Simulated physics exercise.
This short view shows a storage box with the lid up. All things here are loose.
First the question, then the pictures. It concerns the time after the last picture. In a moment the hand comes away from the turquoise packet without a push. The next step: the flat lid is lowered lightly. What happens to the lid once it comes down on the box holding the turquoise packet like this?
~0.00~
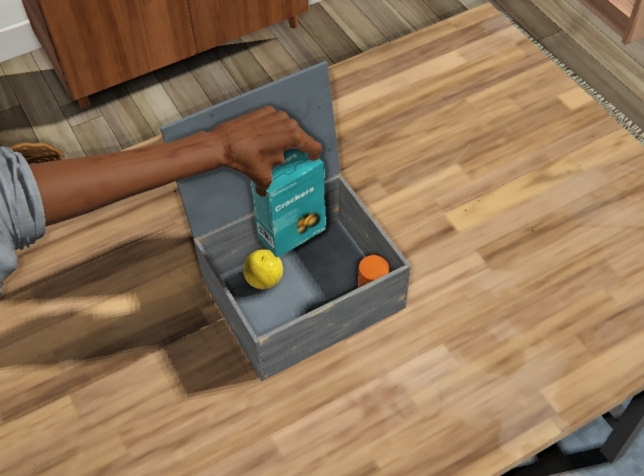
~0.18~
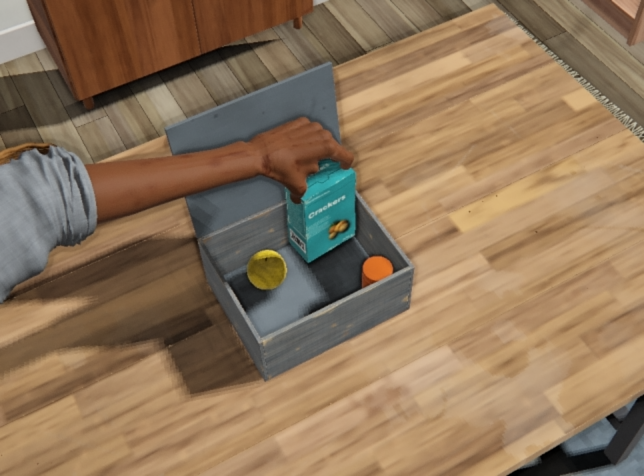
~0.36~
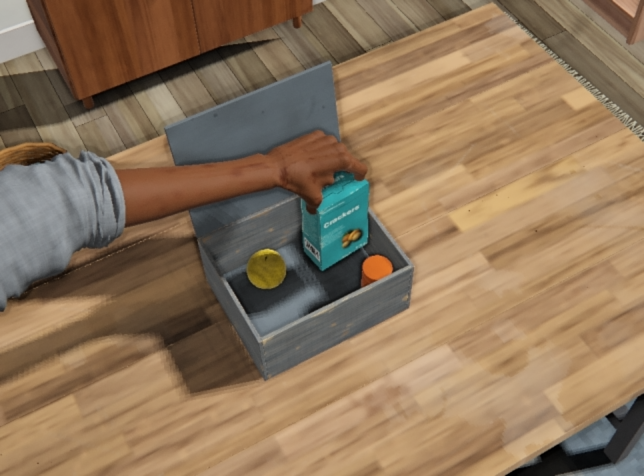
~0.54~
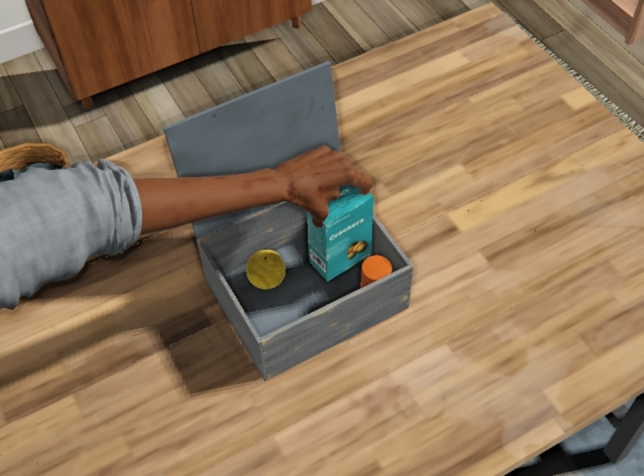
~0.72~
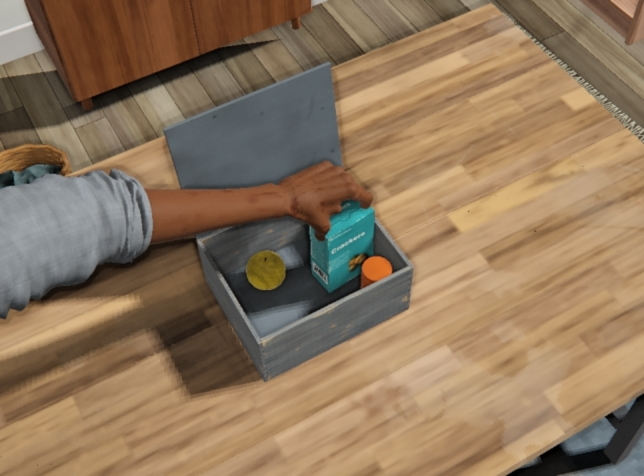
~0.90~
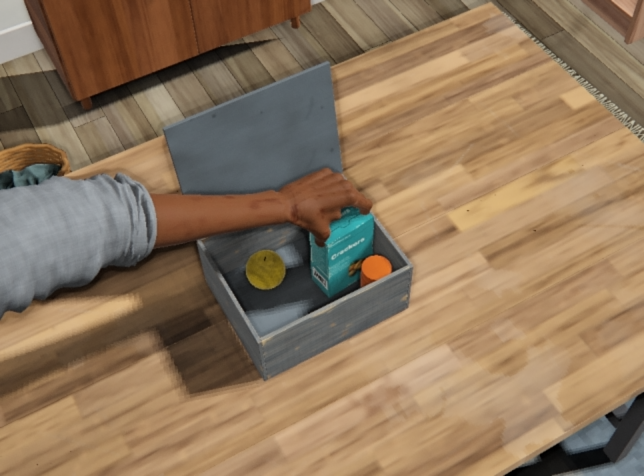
The lid does not fit.
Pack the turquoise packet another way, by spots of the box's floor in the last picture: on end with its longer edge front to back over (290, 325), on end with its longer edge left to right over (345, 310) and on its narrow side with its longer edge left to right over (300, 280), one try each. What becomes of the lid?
Case one, the lid is kept from closing; case two, it lies closed; case three, it lies closed.
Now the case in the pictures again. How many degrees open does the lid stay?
Near 25° up from the rim.
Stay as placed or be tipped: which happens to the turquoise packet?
At the finish it holds its orientation.
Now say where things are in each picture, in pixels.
The first picture shows on its way; turquoise packet (289, 202); yellow apple (263, 269).
The second picture shows on its way; turquoise packet (321, 209); yellow apple (267, 270).
The third picture shows on its way; turquoise packet (335, 219); yellow apple (267, 269).
The fourth picture shows on its way; turquoise packet (340, 231); yellow apple (266, 269).
The fifth picture shows on its way; turquoise packet (342, 244); yellow apple (266, 270).
The sixth picture shows put in, still held; turquoise packet (342, 249); yellow apple (266, 270).
After 2.20 s, lid 80° above the rim.
After 2.60 s, lid 47° above the rim.
After 2.80 s, lid 26° above the rim.
In the end (6.1 s), lid 24° above the rim; all 3 unmoved. At the end, from the last picture's camera, turquoise packet near (343, 252).
